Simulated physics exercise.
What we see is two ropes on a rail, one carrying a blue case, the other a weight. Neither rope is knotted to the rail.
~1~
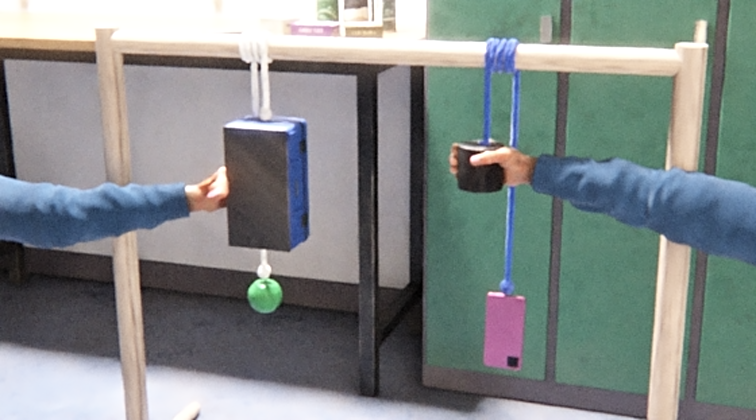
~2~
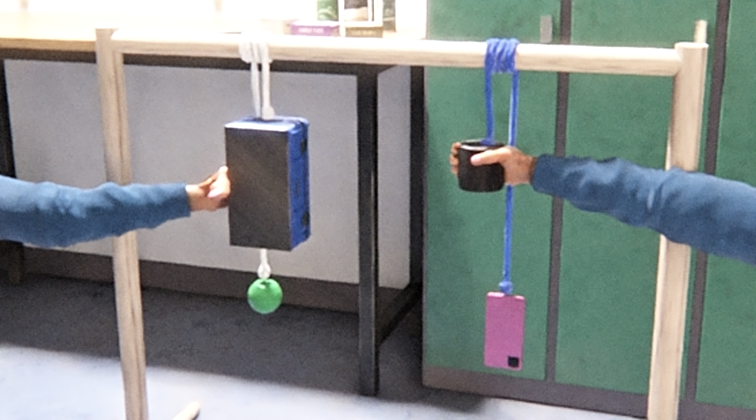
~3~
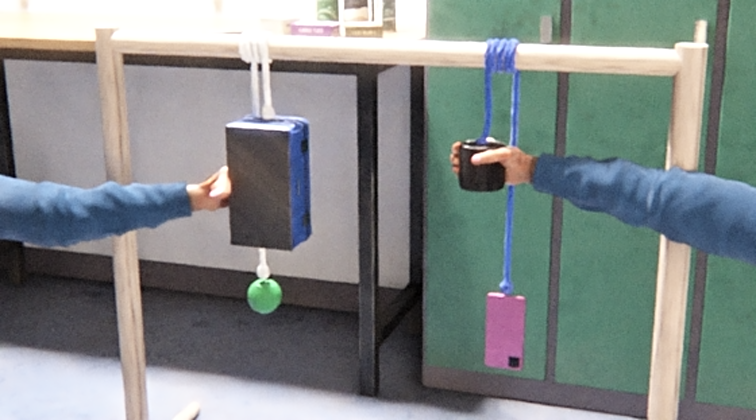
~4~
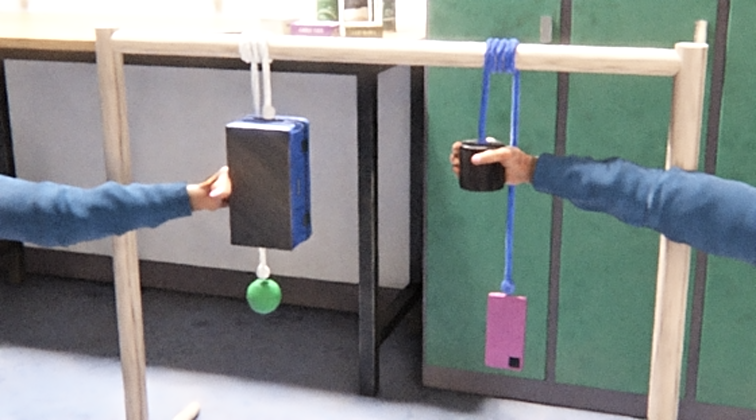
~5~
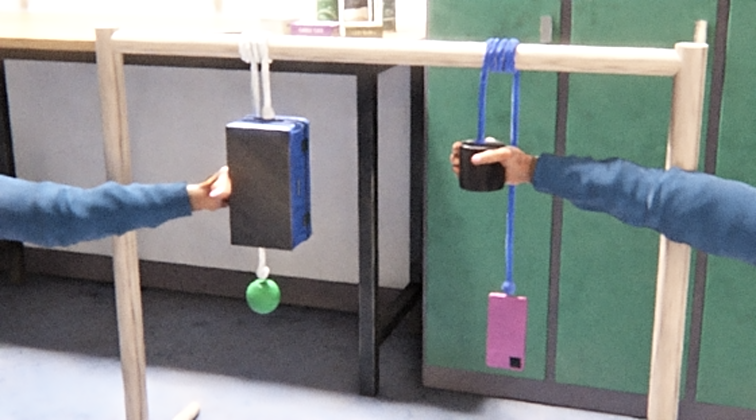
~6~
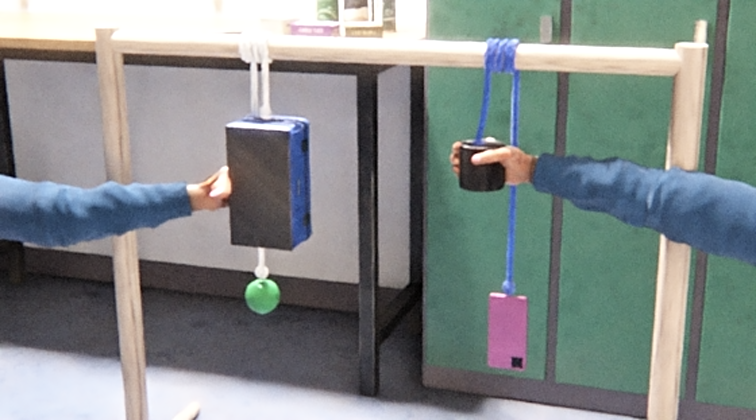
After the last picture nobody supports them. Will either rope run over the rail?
Outcome: The blue case stays hanging. The weight is held.
Then, 0.30 s on from there, blue case off the floor near (270, 183); weight off the floor near (485, 172).
Then, 0.66 s on from there, blue case off the floor near (268, 183); weight off the floor near (488, 172).
In the end, blue case off the floor near (268, 184); weight off the floor near (488, 172). The blue case is held and the weight keeps its height.
